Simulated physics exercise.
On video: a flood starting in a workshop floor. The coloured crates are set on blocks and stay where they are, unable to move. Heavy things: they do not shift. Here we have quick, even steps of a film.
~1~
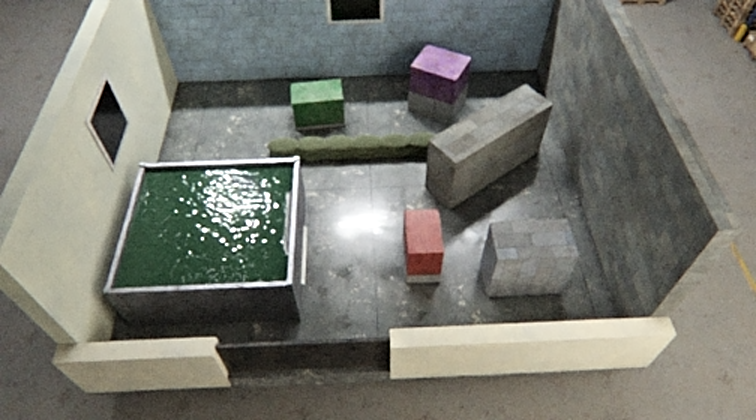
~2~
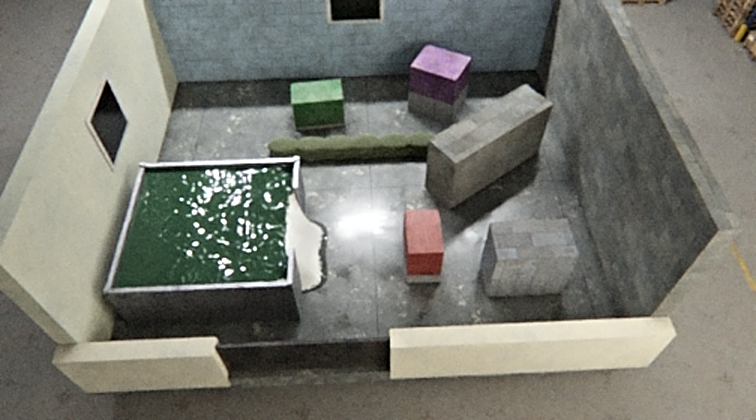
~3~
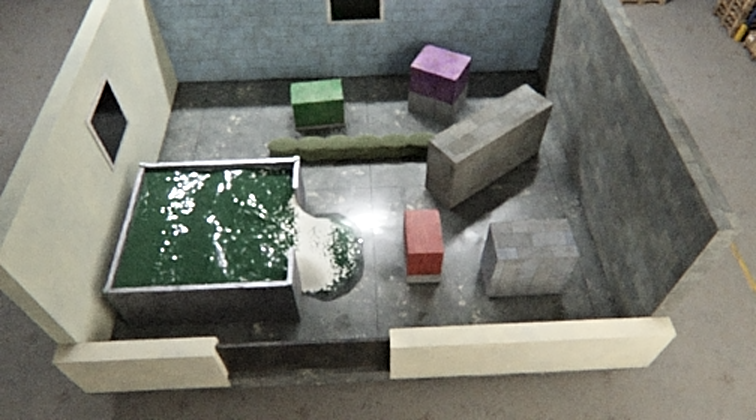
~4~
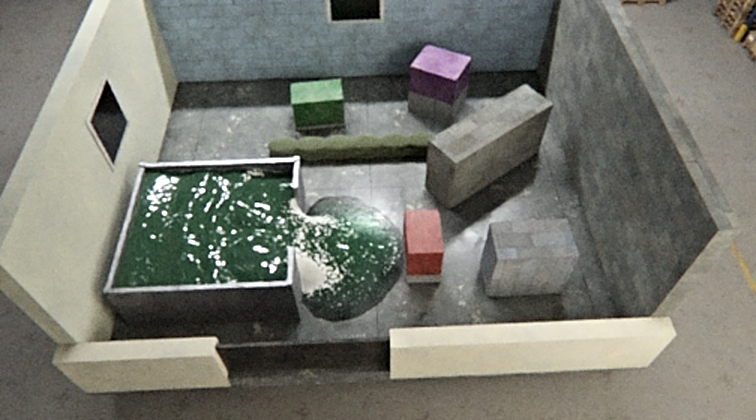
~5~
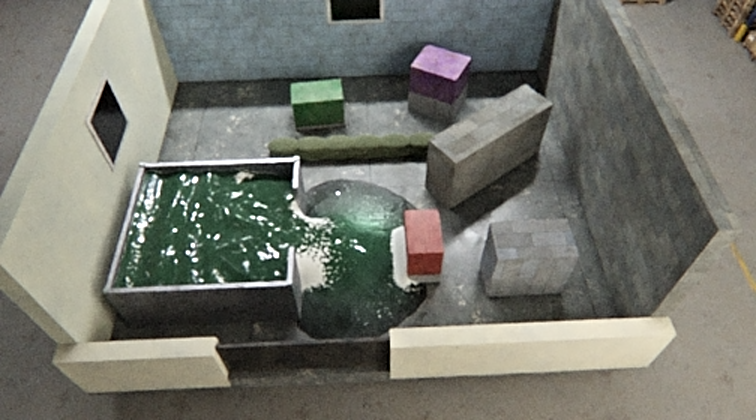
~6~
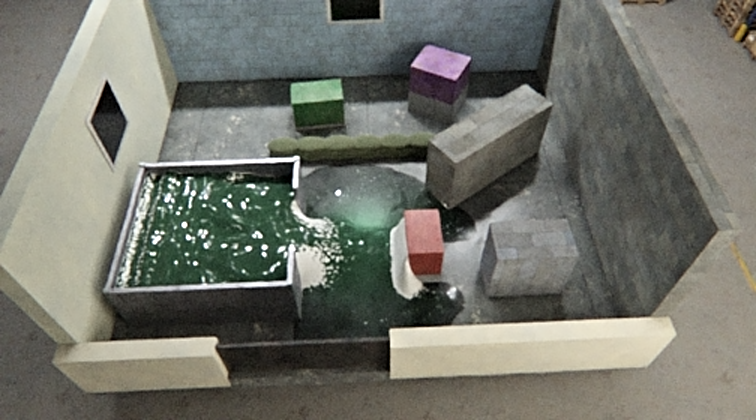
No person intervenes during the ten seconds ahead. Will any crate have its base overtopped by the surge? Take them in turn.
In order: The red crate will be within the water's reach; the purple crate will be out of the water's reach; the green crate will be within the water's reach.
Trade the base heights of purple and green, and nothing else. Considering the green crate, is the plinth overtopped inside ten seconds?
The green one remains dry.
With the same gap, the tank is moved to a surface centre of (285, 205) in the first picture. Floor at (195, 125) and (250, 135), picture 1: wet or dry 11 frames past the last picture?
The first spot is not reached and the second is not reached.
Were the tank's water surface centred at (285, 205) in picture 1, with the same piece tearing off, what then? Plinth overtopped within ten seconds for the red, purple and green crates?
Red: Flooded; purple: Untouched; green: Flooded.
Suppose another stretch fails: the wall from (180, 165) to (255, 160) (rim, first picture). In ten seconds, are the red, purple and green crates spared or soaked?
Result: Red crate is left untouched, purple crate is left untouched, green crate gets overtopped.
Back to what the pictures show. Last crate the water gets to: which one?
I'd name the green one.
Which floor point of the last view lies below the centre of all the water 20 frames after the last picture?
It's close to (357, 244).
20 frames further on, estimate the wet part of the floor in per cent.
I reckon around 65 %.
A moment on, water covers 30 % of the floor; the red crate water round its plinth, the purple crate not reached, the green crate not reached.
Next, water covers 50 % of the floor; the red crate water round its plinth, the purple crate water round its plinth, the green crate not reached.
Then, water covers 65 % of the floor; the red crate water round its plinth, the purple crate water round its plinth, the green crate water round its plinth.
Later, water covers 85 % of the floor; the red crate water round its plinth, the purple crate water round its plinth, the green crate water round its plinth.
In the end, water covers 95 % of the floor; the red crate was topped, the purple crate stayed above the water, the green crate was topped.
